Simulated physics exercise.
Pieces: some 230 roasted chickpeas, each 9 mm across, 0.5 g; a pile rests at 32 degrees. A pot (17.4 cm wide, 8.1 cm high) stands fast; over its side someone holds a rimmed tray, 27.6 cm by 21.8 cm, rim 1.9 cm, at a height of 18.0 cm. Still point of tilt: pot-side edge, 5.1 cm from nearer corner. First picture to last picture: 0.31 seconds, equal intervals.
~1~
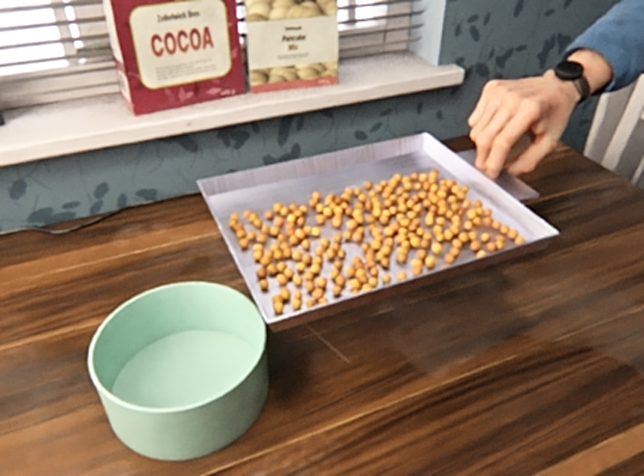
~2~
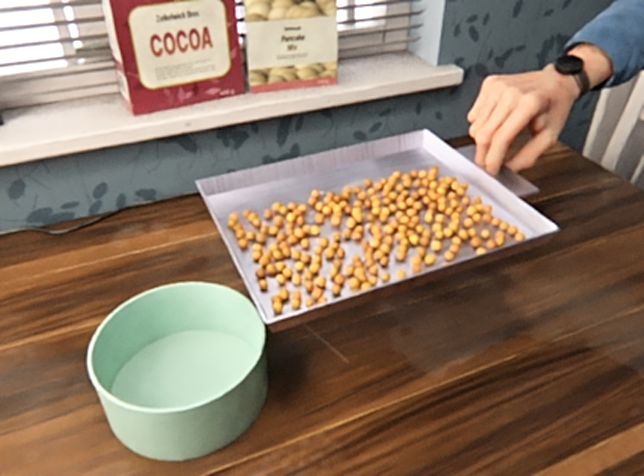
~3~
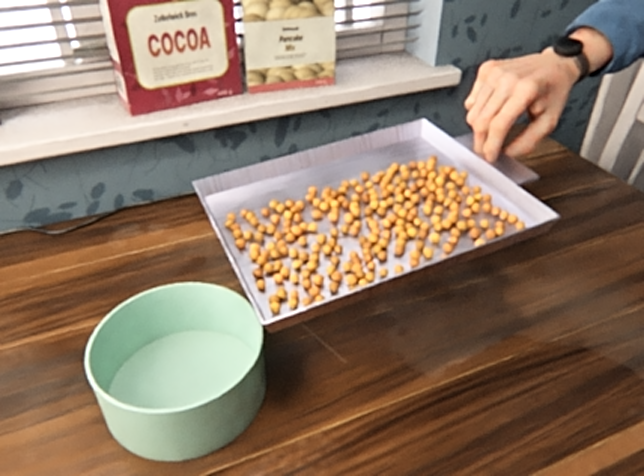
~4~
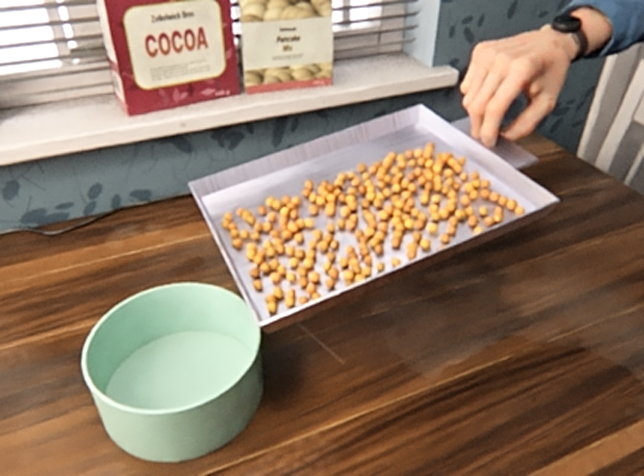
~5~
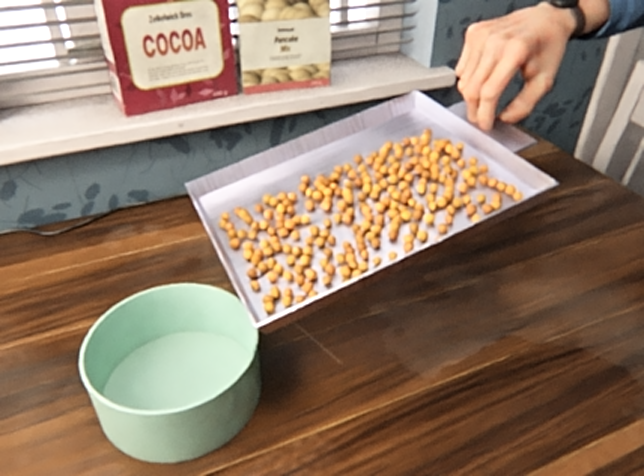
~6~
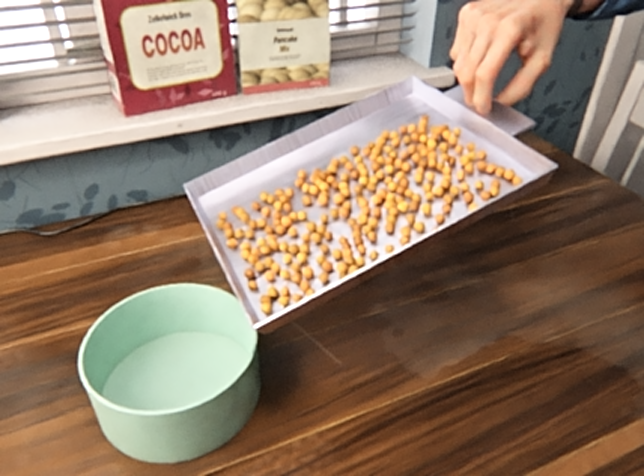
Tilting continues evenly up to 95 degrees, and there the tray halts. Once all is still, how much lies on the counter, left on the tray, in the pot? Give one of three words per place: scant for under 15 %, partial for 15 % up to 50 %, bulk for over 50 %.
Counter: I'd expect a modest amount. Tray: I'd expect little or nothing. Pot: I'd expect the greater amount.
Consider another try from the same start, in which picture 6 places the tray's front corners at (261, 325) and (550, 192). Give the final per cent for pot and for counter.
In the pot: 0 per cent; on the counter: 100 per cent.
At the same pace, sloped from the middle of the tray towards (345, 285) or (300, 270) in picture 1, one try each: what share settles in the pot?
First try: About 0 percent; second try: About 15 percent.
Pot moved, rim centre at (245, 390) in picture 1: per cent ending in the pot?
About 55 per cent.
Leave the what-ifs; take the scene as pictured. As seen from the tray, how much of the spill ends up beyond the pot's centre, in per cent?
About 80 %.
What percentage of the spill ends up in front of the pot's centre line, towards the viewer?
Share: Some 80 %.
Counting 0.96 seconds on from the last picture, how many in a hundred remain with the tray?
Estimate: Near 95 in a hundred.
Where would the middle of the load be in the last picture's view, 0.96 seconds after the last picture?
Around (230, 237).
Then, 0.58 s after the last picture, tilt 54 degrees; the tray holds 100 %, the pot 0 %.
Then, 0.96 s after the last picture, tilt 78 degrees; the tray holds 95 %, the pot 5 %.
Then, 1.43 s after the last picture, tilt 95 degrees; the tray holds 5 %, the pot 60 %.
In the end, counter 25 %, tray 0 %, pot 75 %.
